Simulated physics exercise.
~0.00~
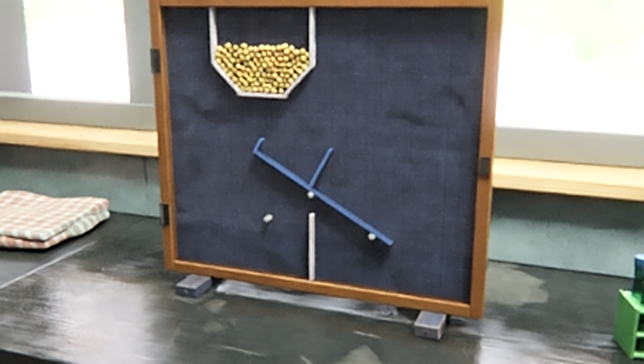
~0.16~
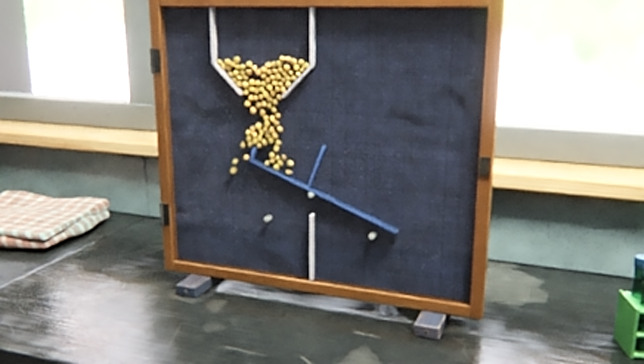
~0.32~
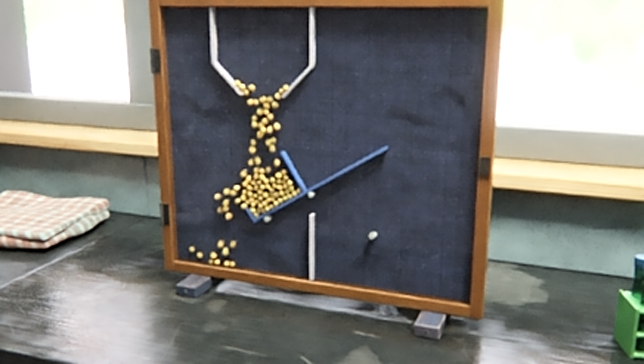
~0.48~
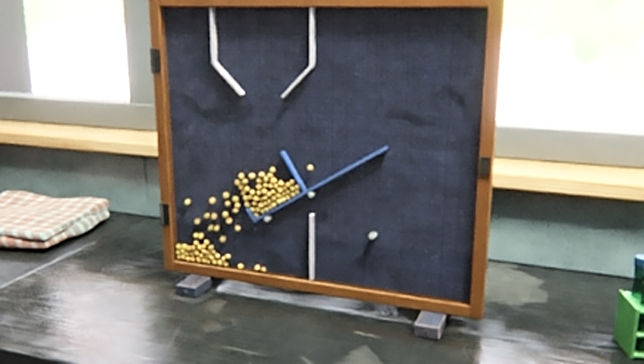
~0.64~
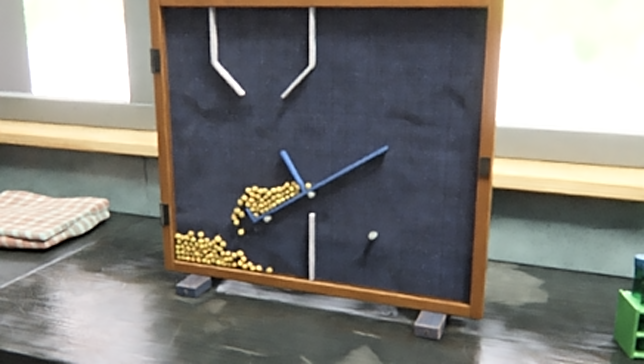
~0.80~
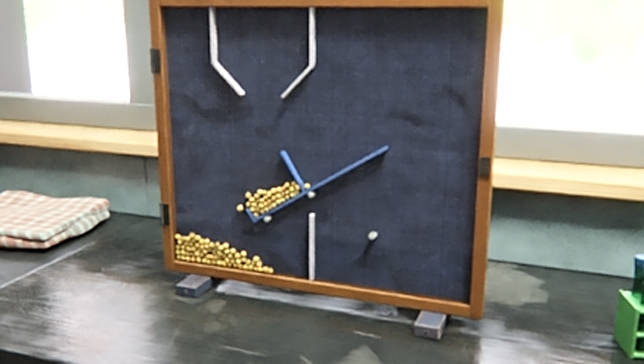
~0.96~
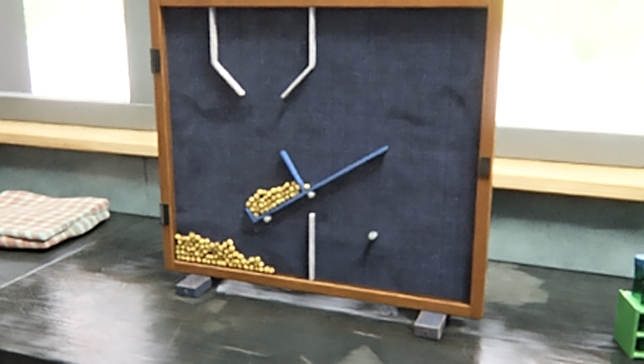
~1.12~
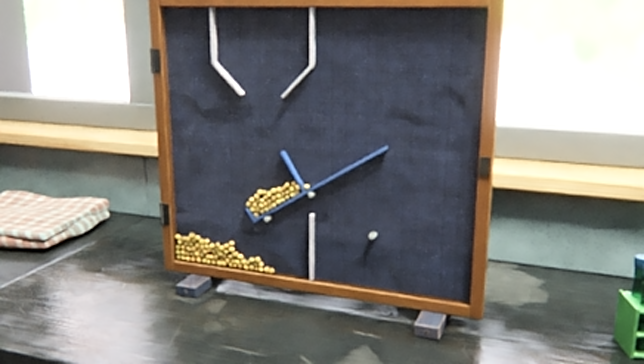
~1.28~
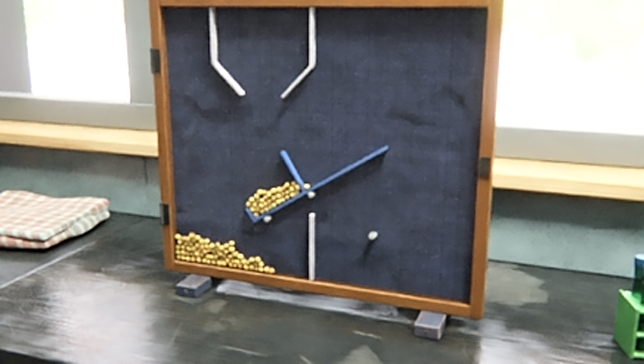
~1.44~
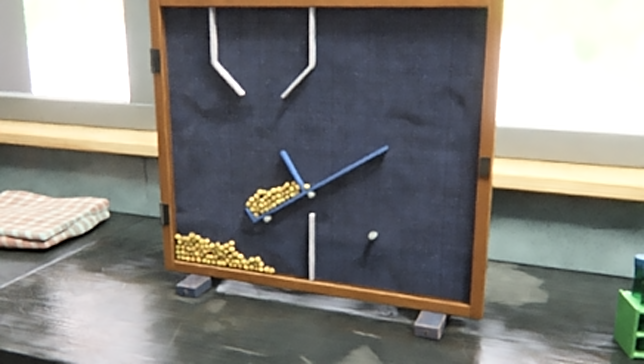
Yellow chickpeas poured from a hopper onto a blue tray, which tipped down to the left, and many spilled off its lower end into the left bin, leaving most heaped there, a smaller pile resting on the tilted tray, and the right bin empty.
